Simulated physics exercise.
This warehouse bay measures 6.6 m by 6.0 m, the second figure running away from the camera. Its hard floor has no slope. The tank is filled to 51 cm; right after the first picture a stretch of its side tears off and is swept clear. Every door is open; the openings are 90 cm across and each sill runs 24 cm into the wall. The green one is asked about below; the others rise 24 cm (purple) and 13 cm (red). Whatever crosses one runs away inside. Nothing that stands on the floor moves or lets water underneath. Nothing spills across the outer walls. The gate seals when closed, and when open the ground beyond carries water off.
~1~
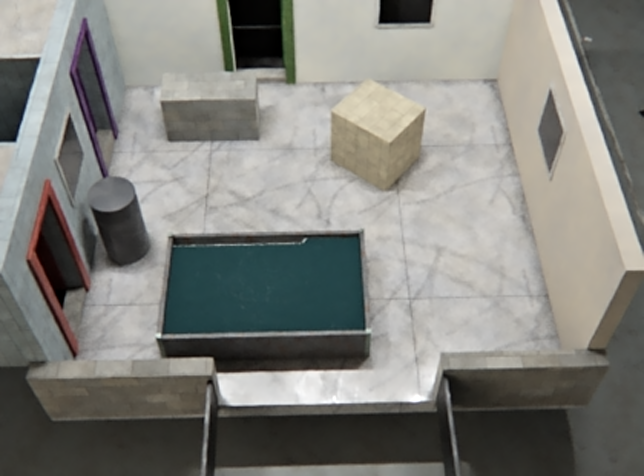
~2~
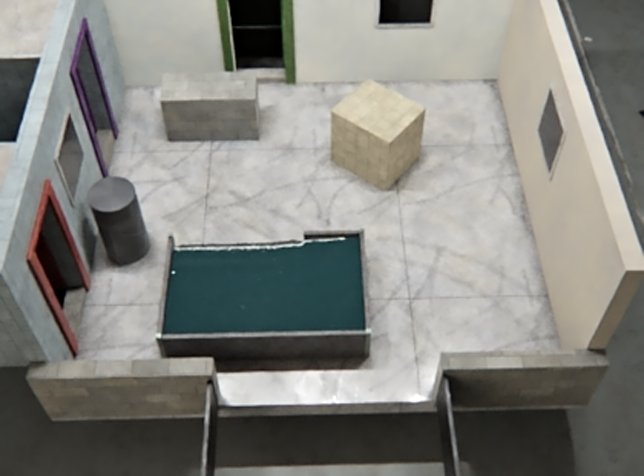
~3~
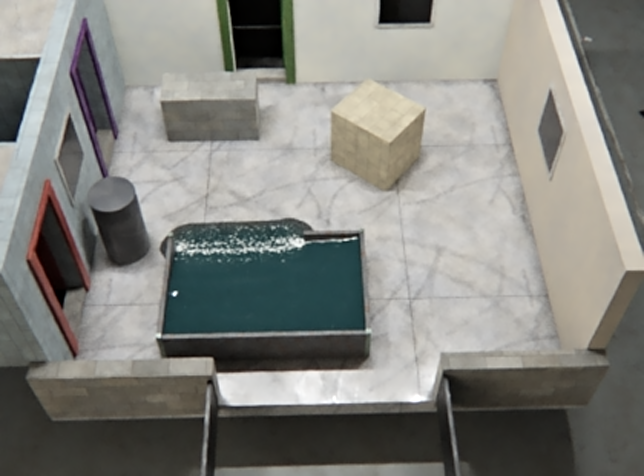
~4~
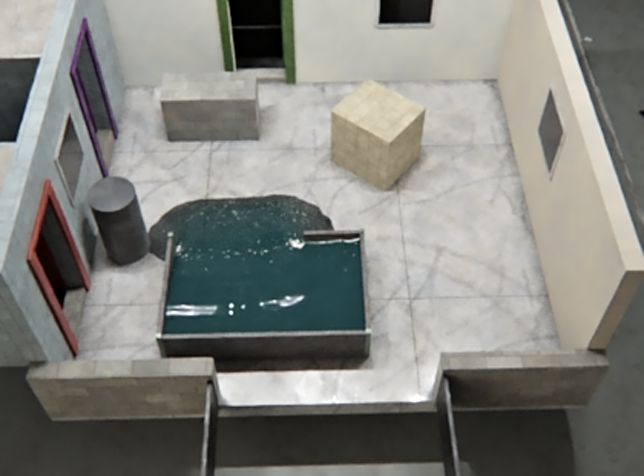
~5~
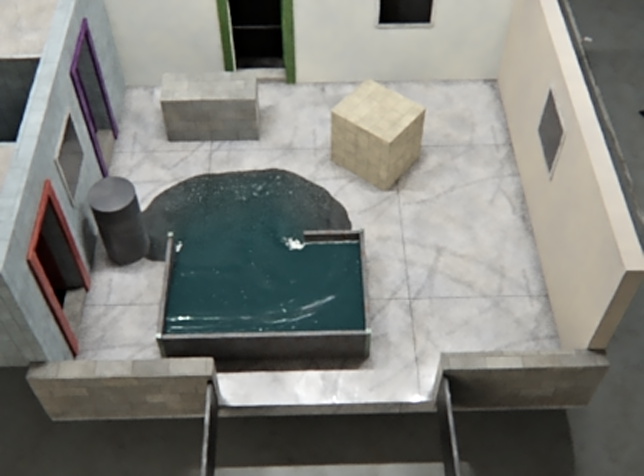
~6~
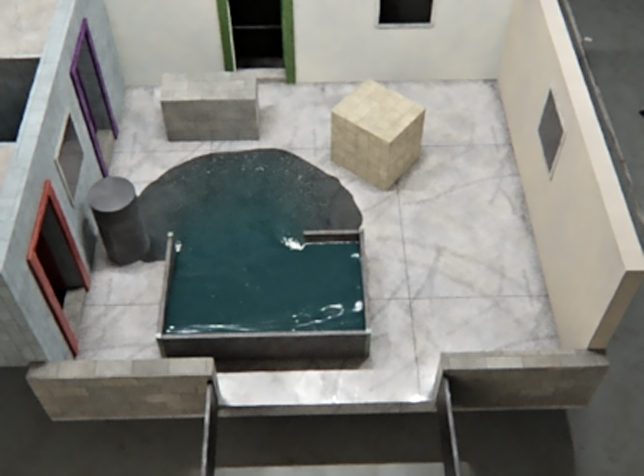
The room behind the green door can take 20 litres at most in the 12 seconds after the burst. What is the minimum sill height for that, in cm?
At least 11.5 cm or so.
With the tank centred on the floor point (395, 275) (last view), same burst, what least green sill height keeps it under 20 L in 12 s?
Some 21 cm.
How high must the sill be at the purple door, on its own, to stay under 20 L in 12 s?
About 23 cm at purple.
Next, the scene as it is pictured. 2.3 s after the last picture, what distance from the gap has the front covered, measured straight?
About 5.8 m.
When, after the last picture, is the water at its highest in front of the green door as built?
Near 3.5 s.
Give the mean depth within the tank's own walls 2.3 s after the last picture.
Some 17 cm.
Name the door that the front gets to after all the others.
The red one.
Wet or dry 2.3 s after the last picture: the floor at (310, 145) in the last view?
It is under water.
Then, 0.7 s after the last picture water covers 30 % of the floor, deepest (34 cm) near (224, 144); 8 cm at the green door, 0 litres in over its 13 cm sill.
Then, 2.3 s after the last picture water covers 45 % of the floor, deepest (28 cm) near (124, 94); 8 cm at the green door, 3 litres in over its 13 cm sill.
Then, 11.3 s after the last picture water covers 100 % of the floor, deepest (11 cm) near (513, 280); 5 cm at the green door, 11 litres in over its 13 cm sill.
At the green door as built, the water peaked near 18 cm, 3.7 s after the last picture.
Run again over the same 12 s with other heights there, 28 litres in over 10.5 cm, 14 litres over 12.5 cm. The limit of 20 litres is kept from about 11.5 cm up.
